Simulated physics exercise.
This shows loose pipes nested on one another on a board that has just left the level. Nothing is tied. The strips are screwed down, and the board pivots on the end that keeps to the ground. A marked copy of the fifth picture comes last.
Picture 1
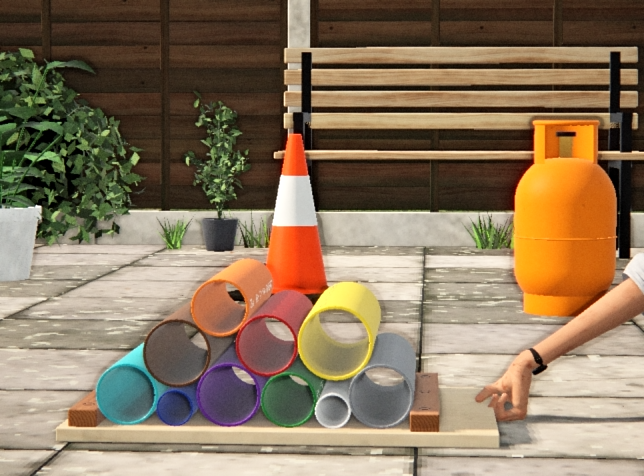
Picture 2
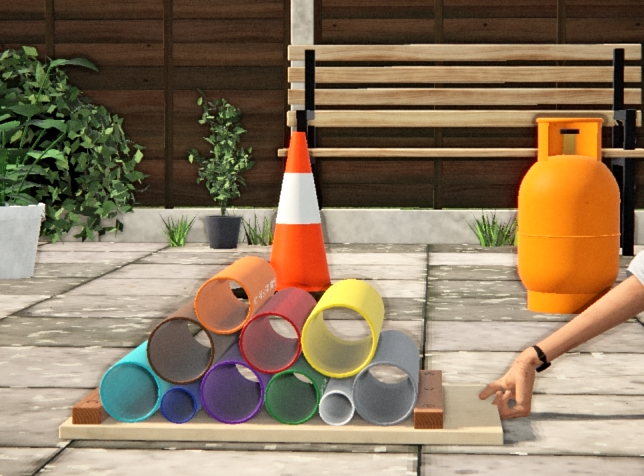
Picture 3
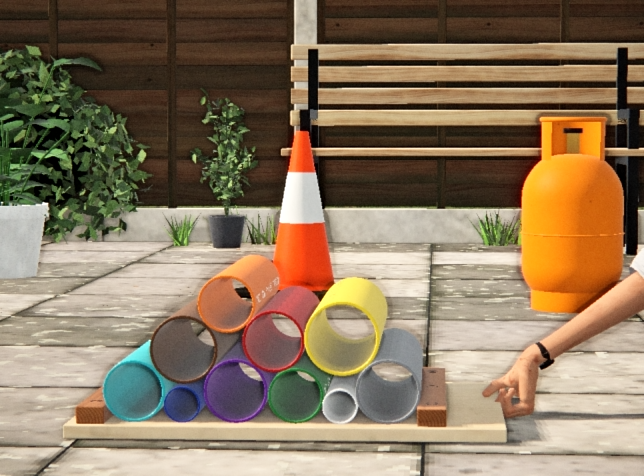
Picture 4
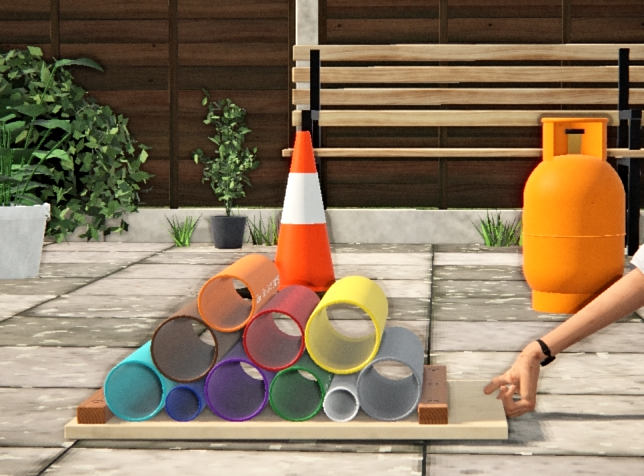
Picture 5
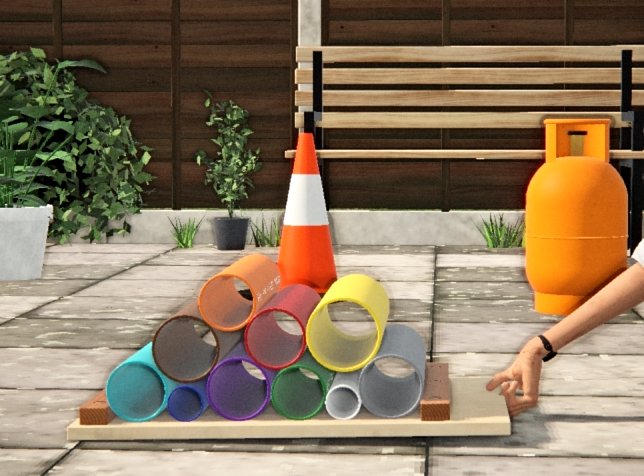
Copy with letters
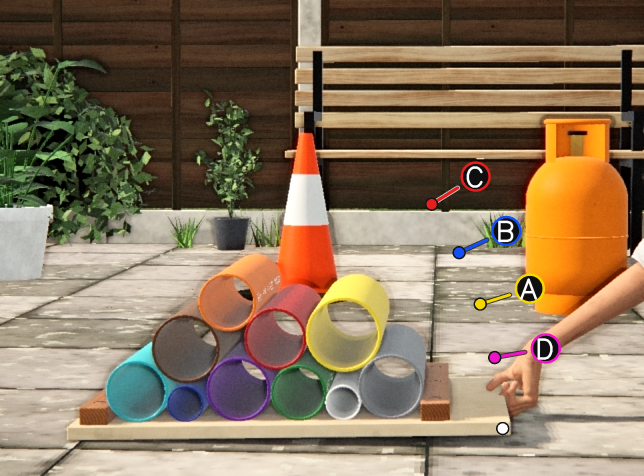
A board stacked with loose, colourful pipes rose very slightly at its right end as a hand gripped it there, while the pipes stayed nested together in front of an orange-and-white cone.
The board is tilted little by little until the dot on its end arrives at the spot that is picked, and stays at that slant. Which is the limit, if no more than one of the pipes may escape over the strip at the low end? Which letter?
Lift it to C and no more.
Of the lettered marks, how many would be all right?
Four of the four.
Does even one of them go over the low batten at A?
No, at A.
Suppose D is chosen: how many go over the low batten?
With D, none.
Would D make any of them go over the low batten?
No, at D.
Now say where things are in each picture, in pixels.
Purple pipe (229, 395); green pipe (289, 400); white pipe (333, 411), in the first picture.
White pipe (337, 408); grey pipe (385, 394), in the second picture.
Board (295, 400); white pipe (340, 406); grey pipe (388, 392); turquoise pipe (134, 391), in the third picture.
Board (297, 399); turquoise pipe (135, 391); purple pipe (237, 390); blue pipe (184, 404), in the fourth picture.
Board (299, 398); turquoise pipe (137, 392); blue pipe (186, 403), in the fifth picture.
On the marked copy, A at (480, 304); B at (459, 253); C at (431, 204); D at (495, 357); the white dot at (503, 428).
Taking C. A third of the way, board at 18°.
Two thirds of the way, board at 32°.
When it is over, board at 32°, one over the low batten (orange).
As for the rest, A none over the low batten; B none over the low batten; D none over the low batten.
